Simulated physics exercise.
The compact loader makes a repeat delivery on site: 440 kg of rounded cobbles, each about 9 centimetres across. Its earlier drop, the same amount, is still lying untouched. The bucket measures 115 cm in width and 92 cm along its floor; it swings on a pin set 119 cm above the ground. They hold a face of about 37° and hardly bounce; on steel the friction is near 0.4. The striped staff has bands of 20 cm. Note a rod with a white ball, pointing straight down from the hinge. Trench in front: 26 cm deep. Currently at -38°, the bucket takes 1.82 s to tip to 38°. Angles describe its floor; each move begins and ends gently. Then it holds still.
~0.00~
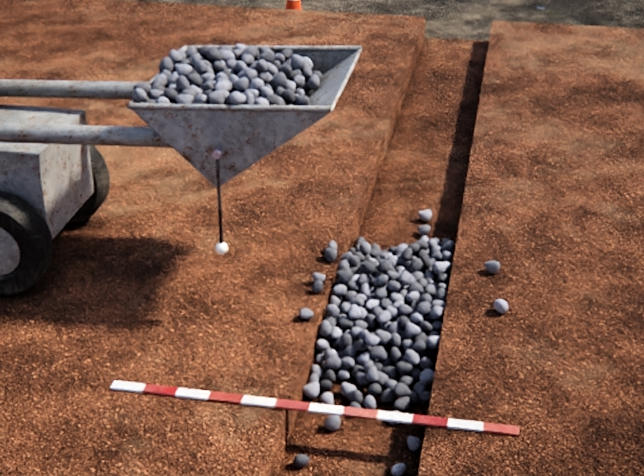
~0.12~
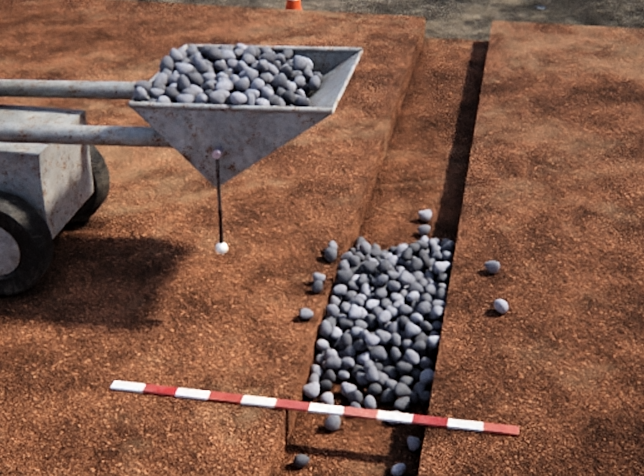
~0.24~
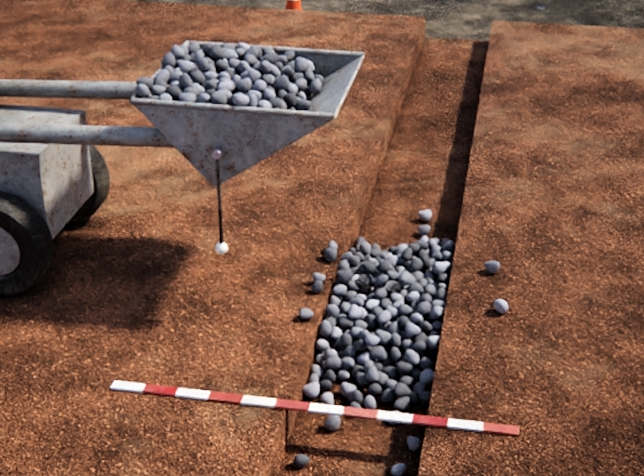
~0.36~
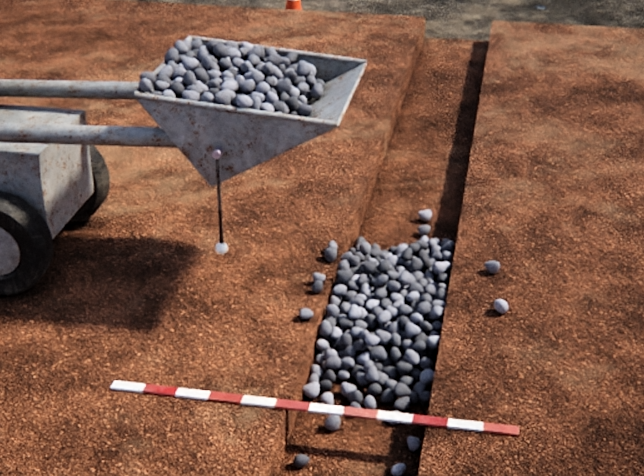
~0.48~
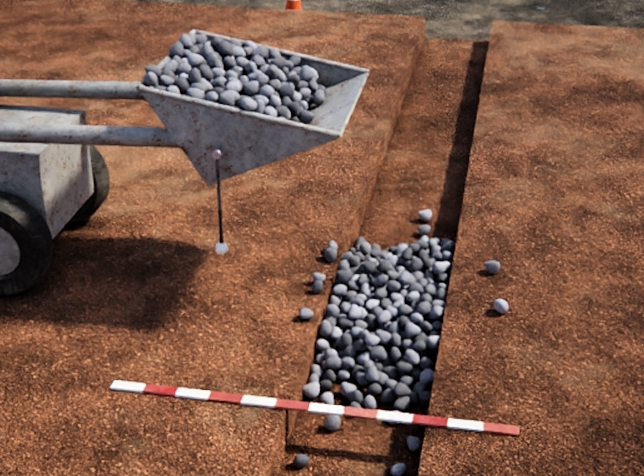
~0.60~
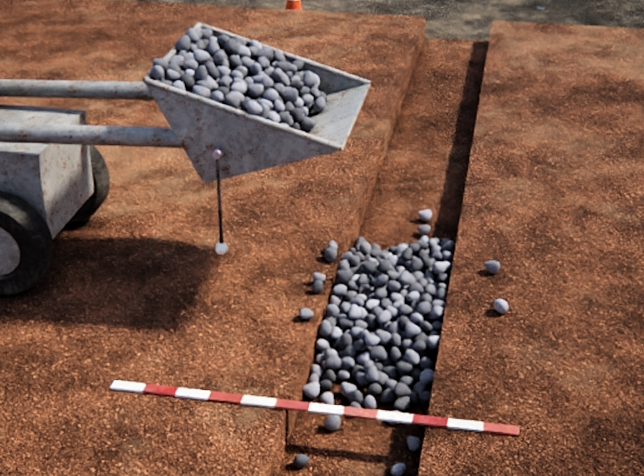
A metal bucket full of grey stones slowly tilts downward to the right beside a partly filled trench.
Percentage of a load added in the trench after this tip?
91 per cent.
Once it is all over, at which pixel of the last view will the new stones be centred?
(388, 284).
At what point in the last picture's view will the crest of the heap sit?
Near (387, 266).
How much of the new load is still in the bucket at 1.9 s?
About 30 percent is still in there.
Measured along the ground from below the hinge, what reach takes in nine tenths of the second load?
About 140 cm.
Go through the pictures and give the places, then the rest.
In the first frame, lip at (332, 109), floor tilted -38°, highest stones at (230, 59). The earlier load is highest near (375, 279), 4 cm above ground level, 1 % short of the trench, 99 % in the trench, 1 % past the trench.
In the second frame, lip at (332, 111), floor tilted -37°, highest stones at (230, 58); the stones move at 0.1 m/s on average.
In the third frame, the bucket is at -34°, its lip at (335, 117); the top of the load is at (223, 58); the stones move at 0.1 m/s on average.
In the fourth frame, the bucket is at -30°, its lip at (337, 125); the top of the load is at (208, 53); the stones move at 0.2 m/s on average.
In the fifth frame, lip at (340, 136), floor tilted -25°, highest stones at (199, 47); the stones move at 0.2 m/s on average.
In the sixth frame, lip at (342, 149), floor tilted -19°, highest stones at (205, 43); the stones move at 0.3 m/s on average.
After 1.4 s the floor is at 26°; in per cent of one load, 97 in the bucket, 2 short of the trench, 101 in the trench, 1 past the trench; the foremost stones are at (456, 294).
After 1.9 s the floor is at 38°; in per cent of one load, 29 in the bucket, 7 short of the trench, 164 in the trench, 1 past the trench; the foremost stones are at (456, 294).
After 2.3 s the floor is at 38°; in per cent of one load, 1 in the bucket, 7 short of the trench, 190 in the trench, 3 past the trench; the foremost stones are at (476, 298).
After 5.1 s the floor is at 38°; in per cent of one load, 0 in the bucket, 6 short of the trench, 189 in the trench, 5 past the trench; the foremost stones are at (511, 302). Net gain in the trench, 91.
